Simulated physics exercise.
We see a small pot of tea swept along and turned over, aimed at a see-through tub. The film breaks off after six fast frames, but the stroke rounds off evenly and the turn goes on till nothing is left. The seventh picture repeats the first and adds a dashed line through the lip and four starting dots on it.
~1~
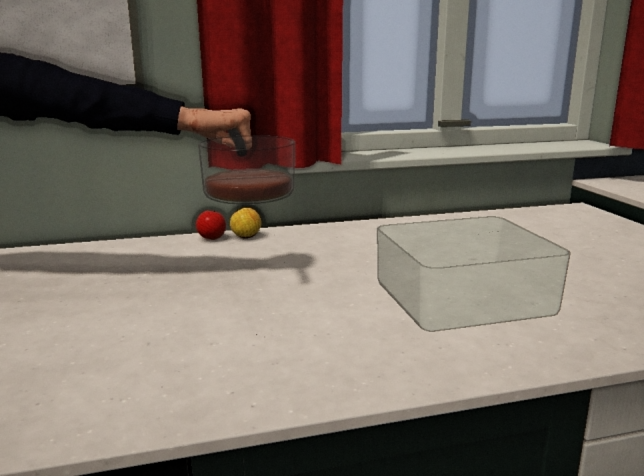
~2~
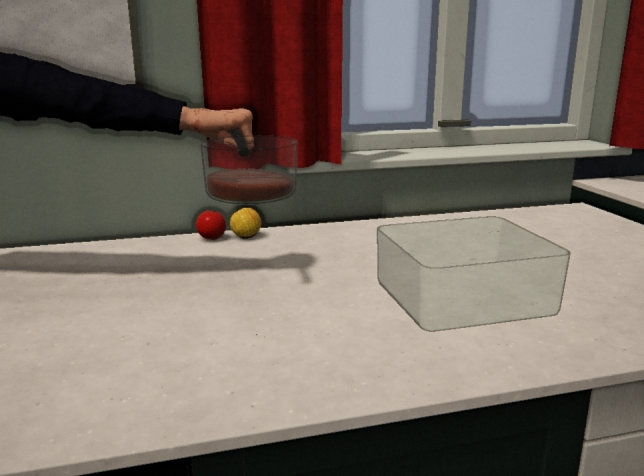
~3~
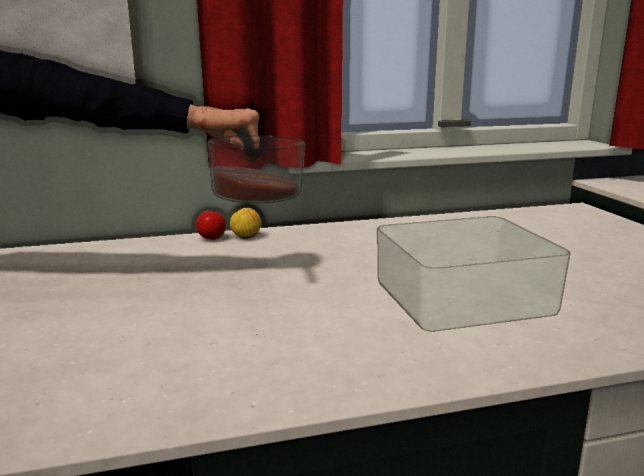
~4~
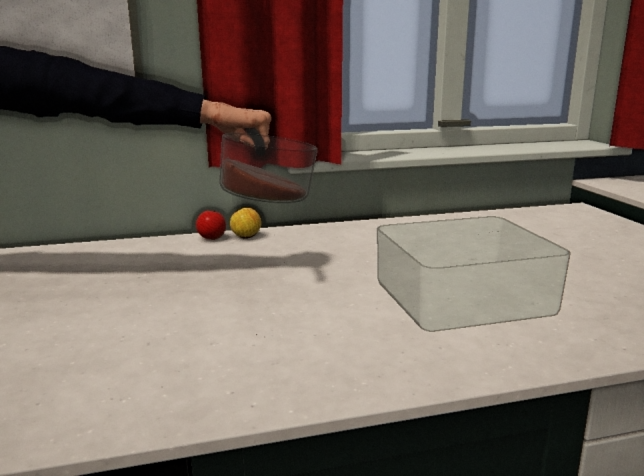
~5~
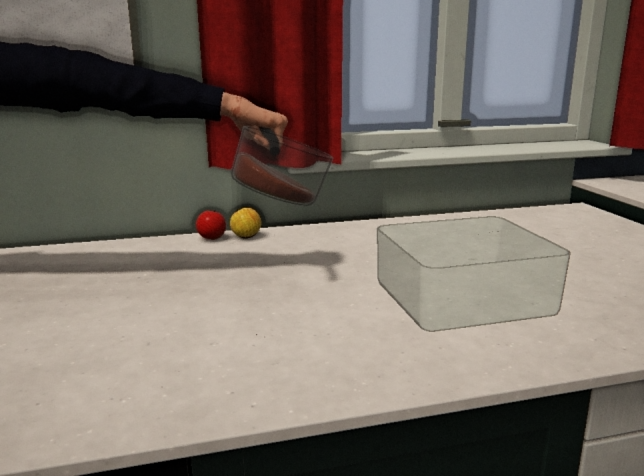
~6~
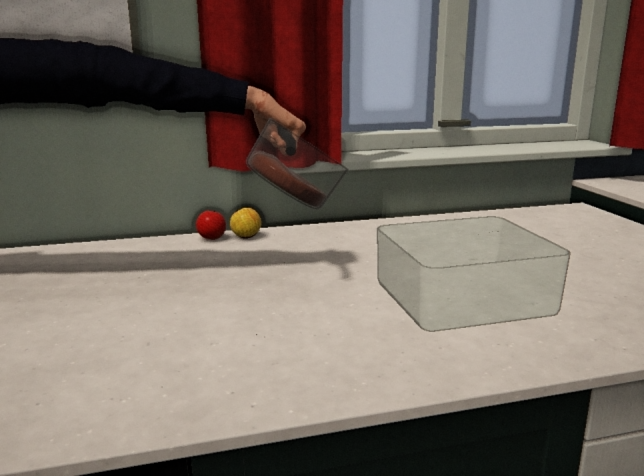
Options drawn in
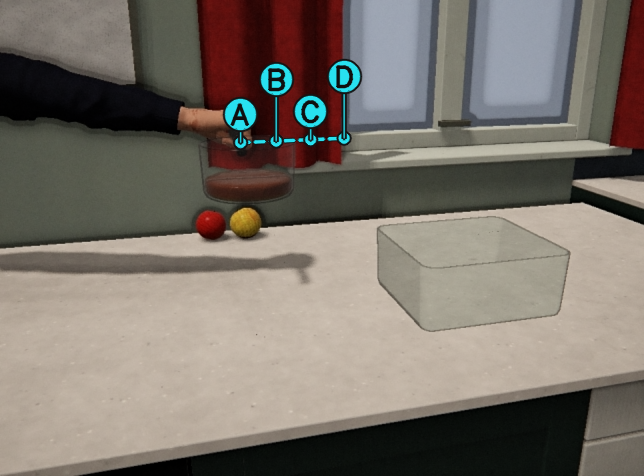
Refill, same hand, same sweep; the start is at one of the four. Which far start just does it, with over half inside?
Take A.
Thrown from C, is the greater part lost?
No, that is safe.
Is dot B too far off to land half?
No, not at all.
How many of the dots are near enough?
All of the four.
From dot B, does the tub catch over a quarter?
Yes, clearly.
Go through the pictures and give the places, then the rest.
Upright, lip at (292, 140); tub from (419, 330) to (557, 312); nothing has left yet.
Upright, lip at (294, 140); nothing has left yet.
Tipped about 2°, lip at (301, 141); nothing has left yet.
Tipped about 9°, lip at (314, 146); nothing has left yet.
Tipped about 20°, lip at (330, 155); nothing has left yet.
Tipped about 34°, lip at (345, 167); nothing has left yet.
On the marked copy, A at (240, 142); B at (276, 141); C at (310, 139); D at (344, 138).
Choosing A, about 79 % lands in the tub, 8 % falls short and 13 % goes beside or beyond.
Choosing B, about 78 % lands in the tub, 4 % falls short and 18 % goes beside or beyond.
Choosing C, about 79 % lands in the tub, 5 % falls short and 16 % goes beside or beyond.
Choosing D, about 88 % lands in the tub, 8 % falls short and 4 % goes beside or beyond.
